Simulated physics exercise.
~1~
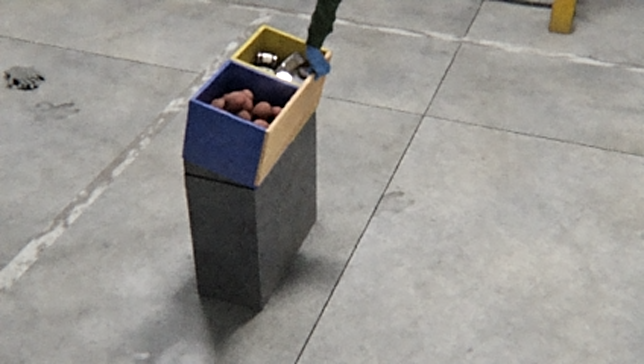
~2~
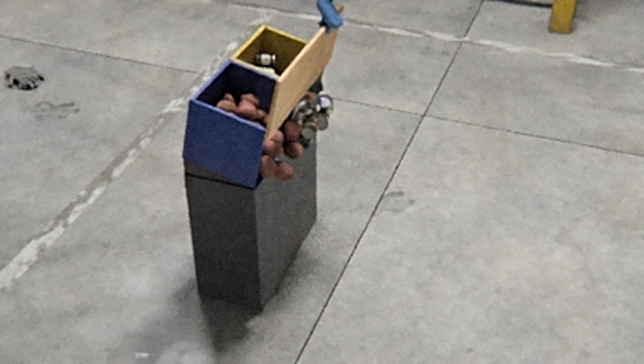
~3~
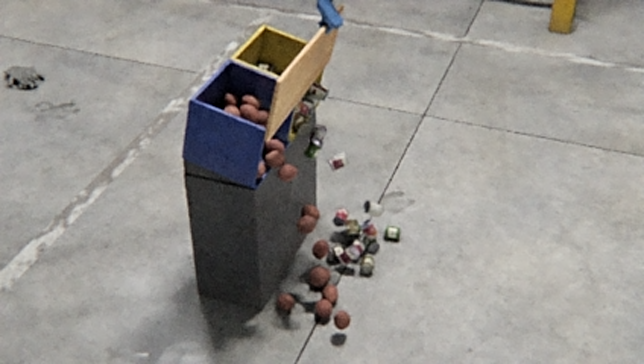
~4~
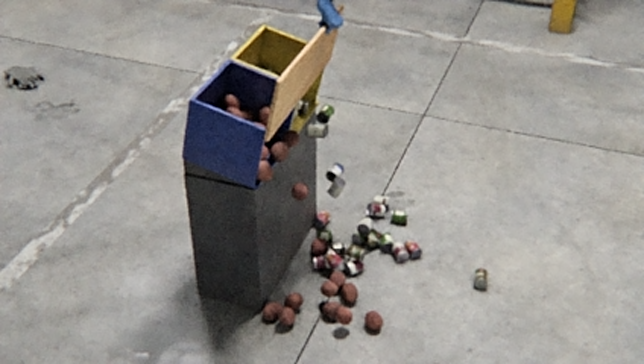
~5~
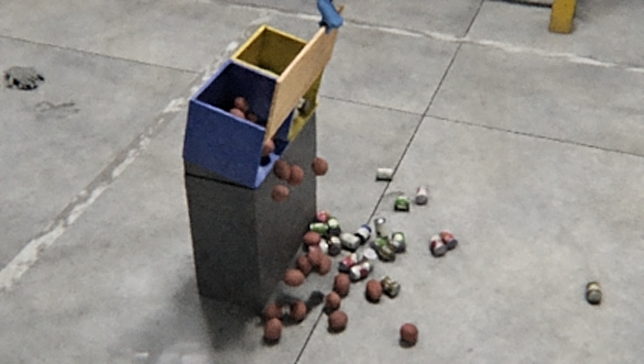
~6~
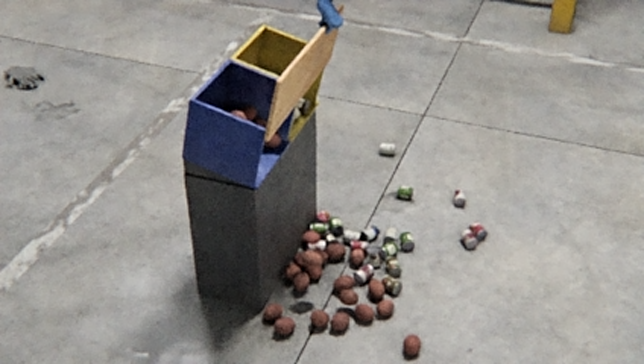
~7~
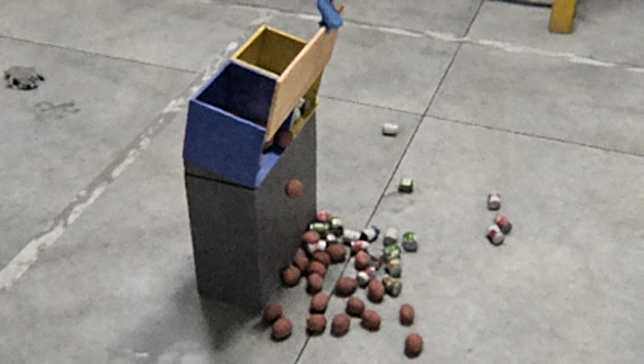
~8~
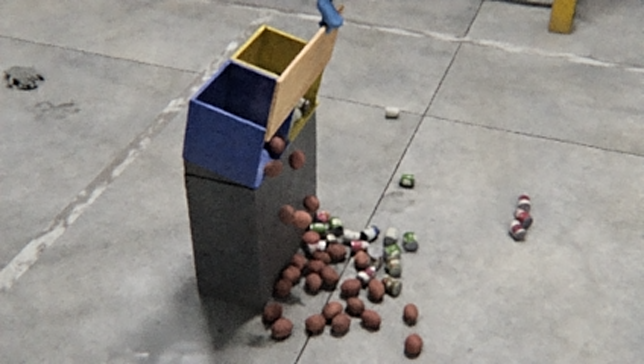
A wooden gate was lifted by a gloved hand at the low end of a yellow chute and a blue chute, and small tins and red potatoes tumbled to the floor, scattering rightward, with a few potatoes still dropping at the end.
